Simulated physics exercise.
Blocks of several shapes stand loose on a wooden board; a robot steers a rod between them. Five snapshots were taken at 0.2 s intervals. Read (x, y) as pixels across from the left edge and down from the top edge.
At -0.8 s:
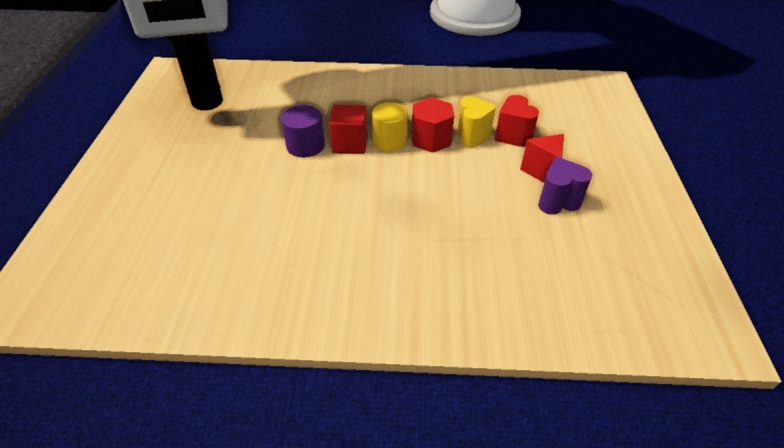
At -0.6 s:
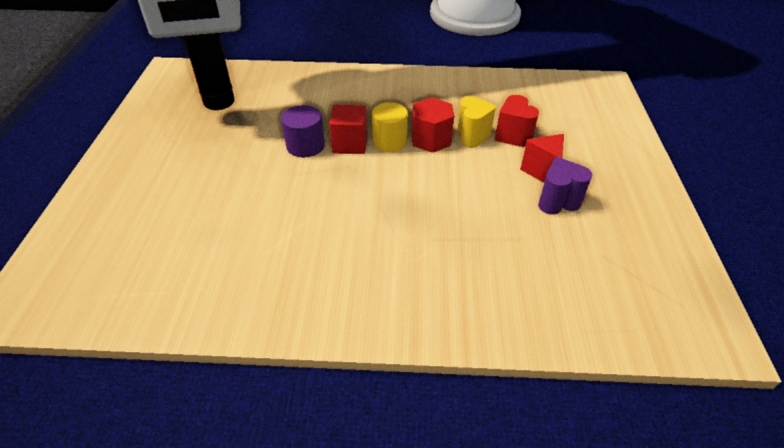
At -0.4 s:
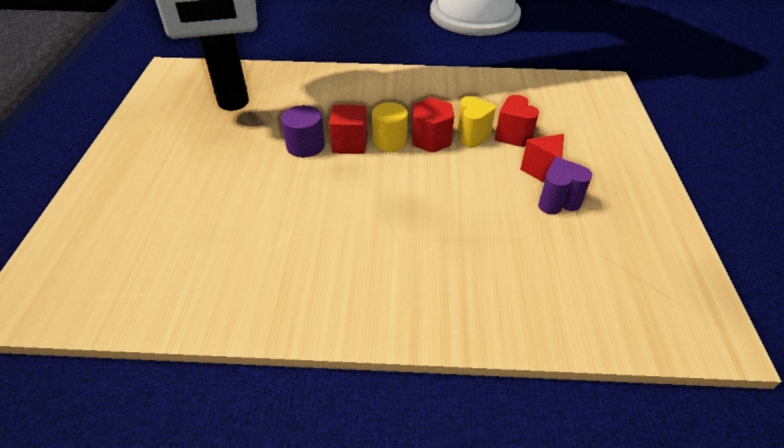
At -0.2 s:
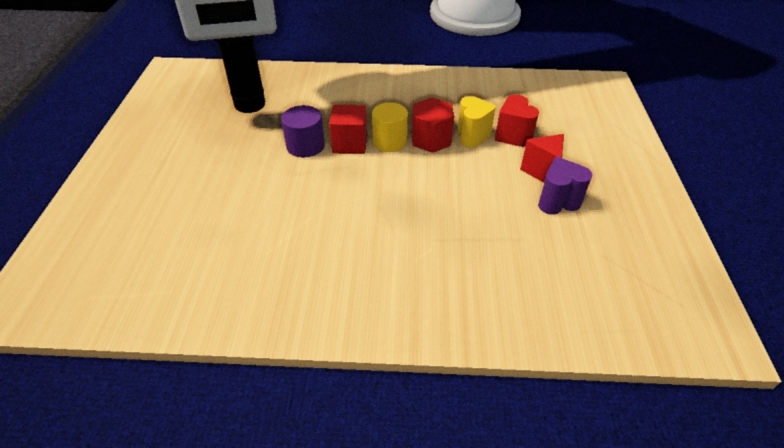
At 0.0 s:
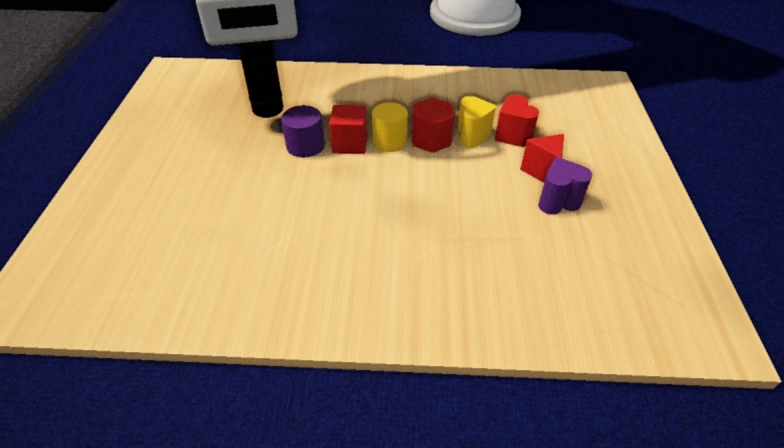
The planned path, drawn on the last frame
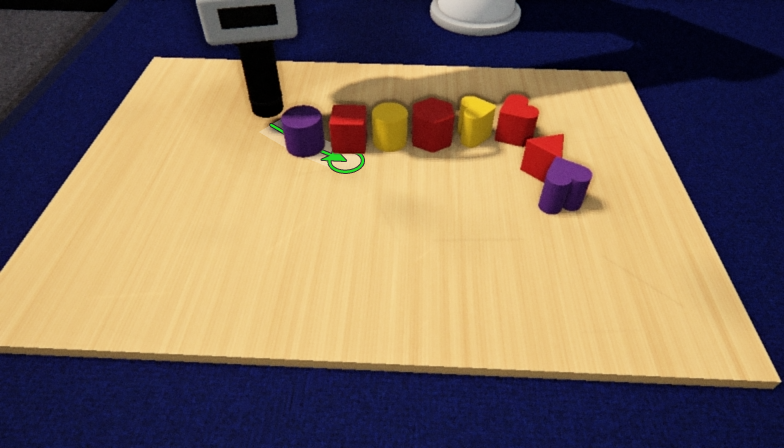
Black rod held by a robot sliding slowly right toward a curved row of red, yellow and purple blocks, which stay still.
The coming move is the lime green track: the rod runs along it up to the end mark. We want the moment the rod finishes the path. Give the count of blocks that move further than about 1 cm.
When the path ends, I think you'll find three or more blocks out of place by more than 1 cm.
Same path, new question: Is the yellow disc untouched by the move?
I believe not.
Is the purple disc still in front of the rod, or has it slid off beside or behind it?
It is still in front.
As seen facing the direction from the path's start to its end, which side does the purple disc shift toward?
Sideways, to the right.
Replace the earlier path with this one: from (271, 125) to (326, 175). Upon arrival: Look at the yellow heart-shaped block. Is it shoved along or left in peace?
By then it is still where it was.
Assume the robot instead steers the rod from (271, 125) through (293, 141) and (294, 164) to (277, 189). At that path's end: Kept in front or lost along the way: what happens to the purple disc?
The purple disc is left behind or beside.
The line goes from (271, 125) through (293, 138) and (318, 150) to (346, 161).
On the path given first. One third of the way, rod (291, 123); purple disc (314, 123); red square piece (351, 114), turned 10° anticlockwise.
Two thirds of the way, rod (317, 135); purple disc (335, 138); red square piece (361, 120), turned 50° anticlockwise; yellow disc (395, 110).
At the end, rod (345, 146); purple disc (357, 153); red square piece (385, 127), turned 50° anticlockwise; yellow disc (407, 110); red hexagon (445, 105), turned 15° clockwise.
